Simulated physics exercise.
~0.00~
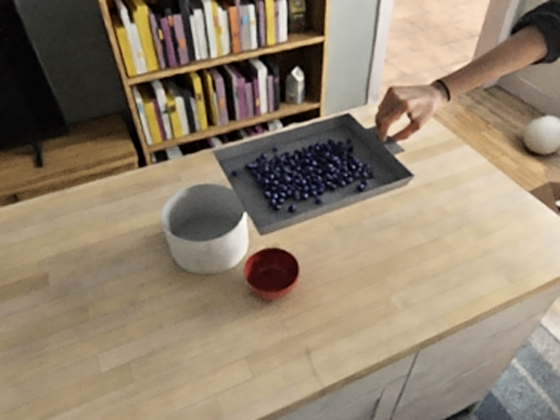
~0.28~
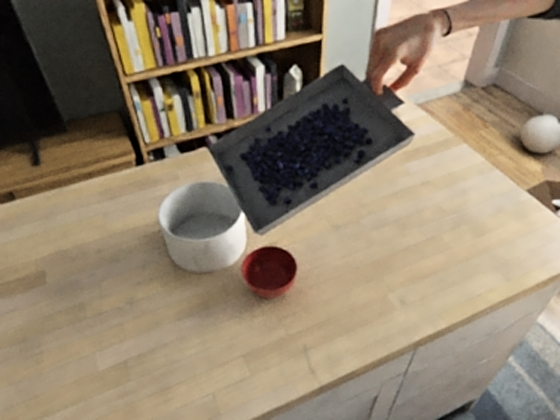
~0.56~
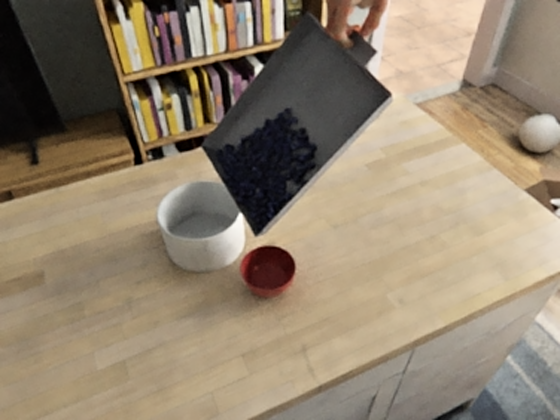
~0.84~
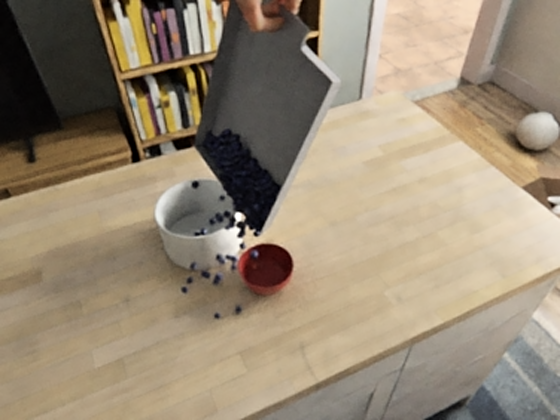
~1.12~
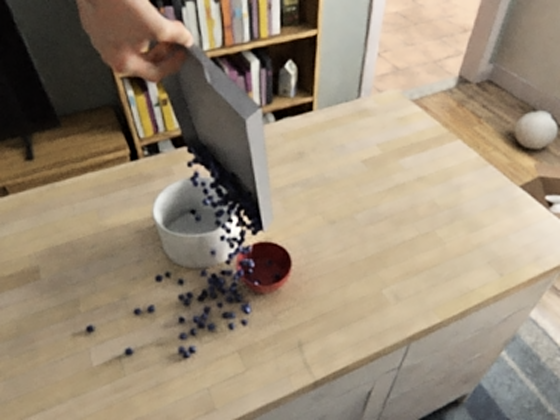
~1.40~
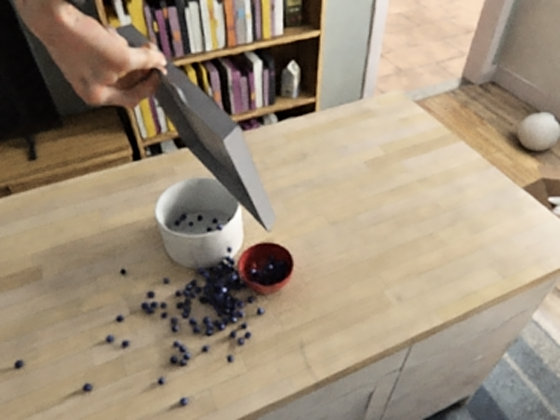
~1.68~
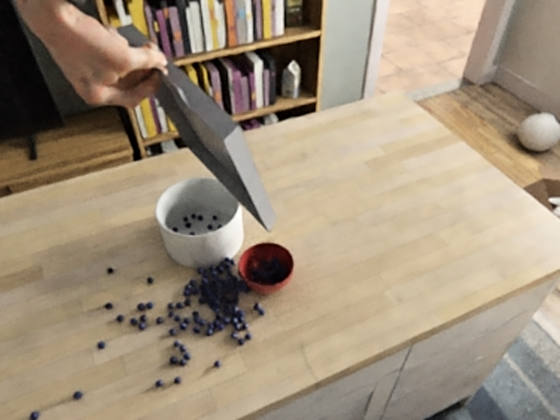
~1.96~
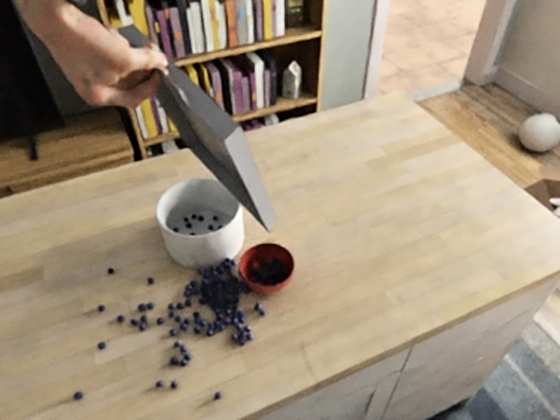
A hand tips a gray tray of blueberries, spilling most onto the table around two containers.
